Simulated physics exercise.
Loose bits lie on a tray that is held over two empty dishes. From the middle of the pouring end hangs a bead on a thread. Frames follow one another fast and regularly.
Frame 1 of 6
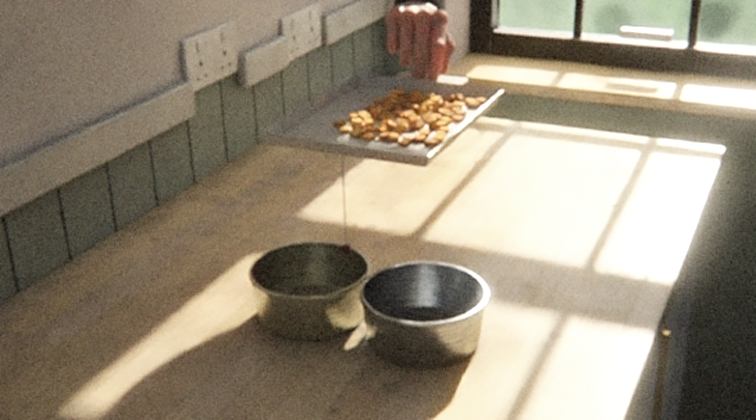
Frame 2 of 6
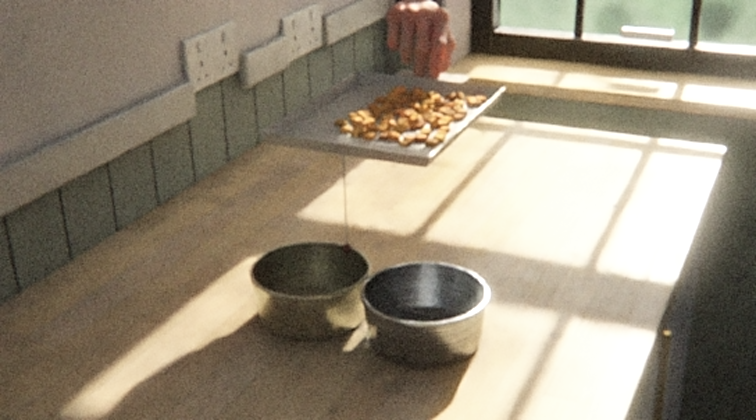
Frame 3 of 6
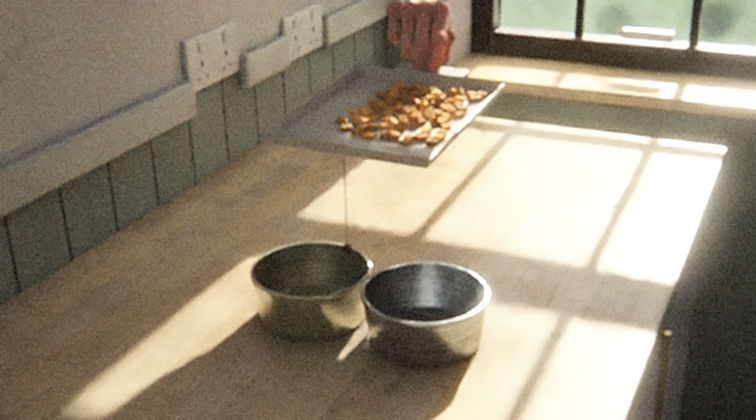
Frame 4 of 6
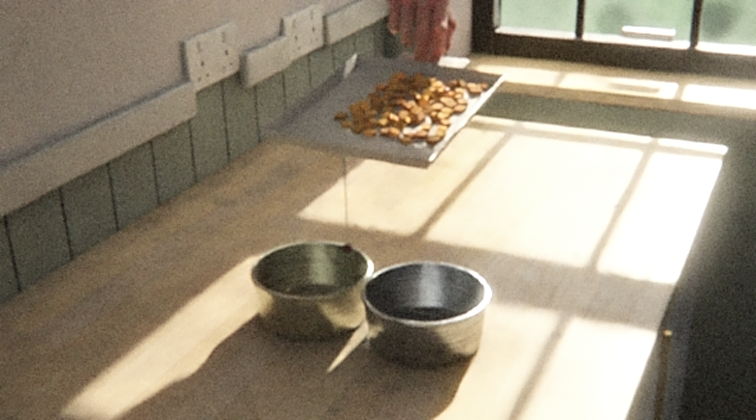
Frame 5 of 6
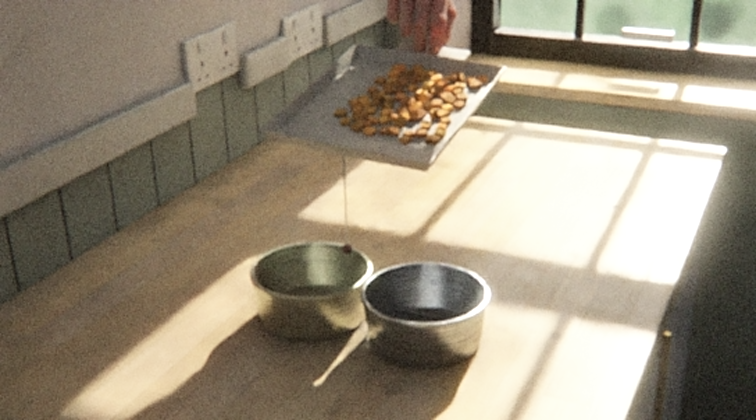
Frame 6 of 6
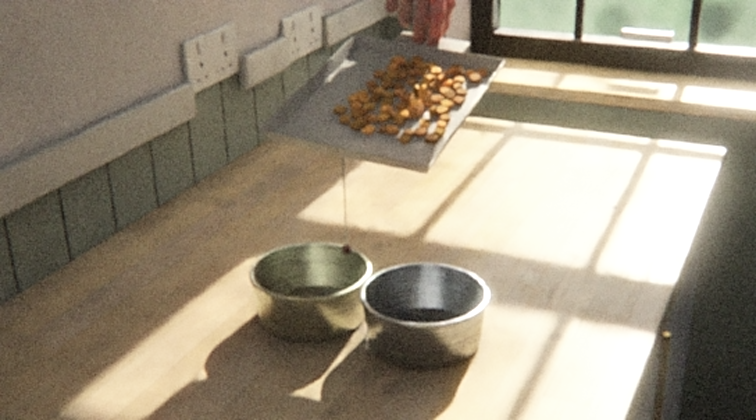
A tray of small orange-brown crackers tilting gradually as a hand raises its far end above two empty metal dishes on a sunlit counter.
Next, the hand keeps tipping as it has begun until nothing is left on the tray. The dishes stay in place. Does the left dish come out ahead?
More will pour into the dish on the right side.
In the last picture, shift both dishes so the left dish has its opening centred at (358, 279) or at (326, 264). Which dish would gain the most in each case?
Answer, in order: The one to the left and the one to the right.
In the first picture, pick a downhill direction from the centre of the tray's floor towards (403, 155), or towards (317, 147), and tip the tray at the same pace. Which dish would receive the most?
Try 1: The right-side dish; try 2: The left-side dish.
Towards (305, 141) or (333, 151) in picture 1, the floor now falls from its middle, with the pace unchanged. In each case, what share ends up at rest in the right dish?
About 0 % and about 10 %.
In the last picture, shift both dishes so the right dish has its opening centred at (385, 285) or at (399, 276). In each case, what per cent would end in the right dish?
In turn 90 and 90 in a hundred.
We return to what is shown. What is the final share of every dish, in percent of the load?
Final share: Left dish at 10 per cent, right dish at 90 per cent.
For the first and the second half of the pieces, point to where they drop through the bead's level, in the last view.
The opening part goes through (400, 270); what follows goes through (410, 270).
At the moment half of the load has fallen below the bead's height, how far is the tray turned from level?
Near 80 degrees.
Soon after the last picture, tray tipped steeply; most on the tray; a small part in the right dish; a stray few in the left dish; a small part in the air.
A little later, tray tipped right over; most in the right dish; a small part in the left dish; a small part outside both; a small part in the air.
Later still, tray tipped past a quarter turn; most in the right dish; a small part in the left dish; a small part outside both.
At rest, tray tipped past a quarter turn; most in the right dish; a small part in the left dish; a small part outside both.
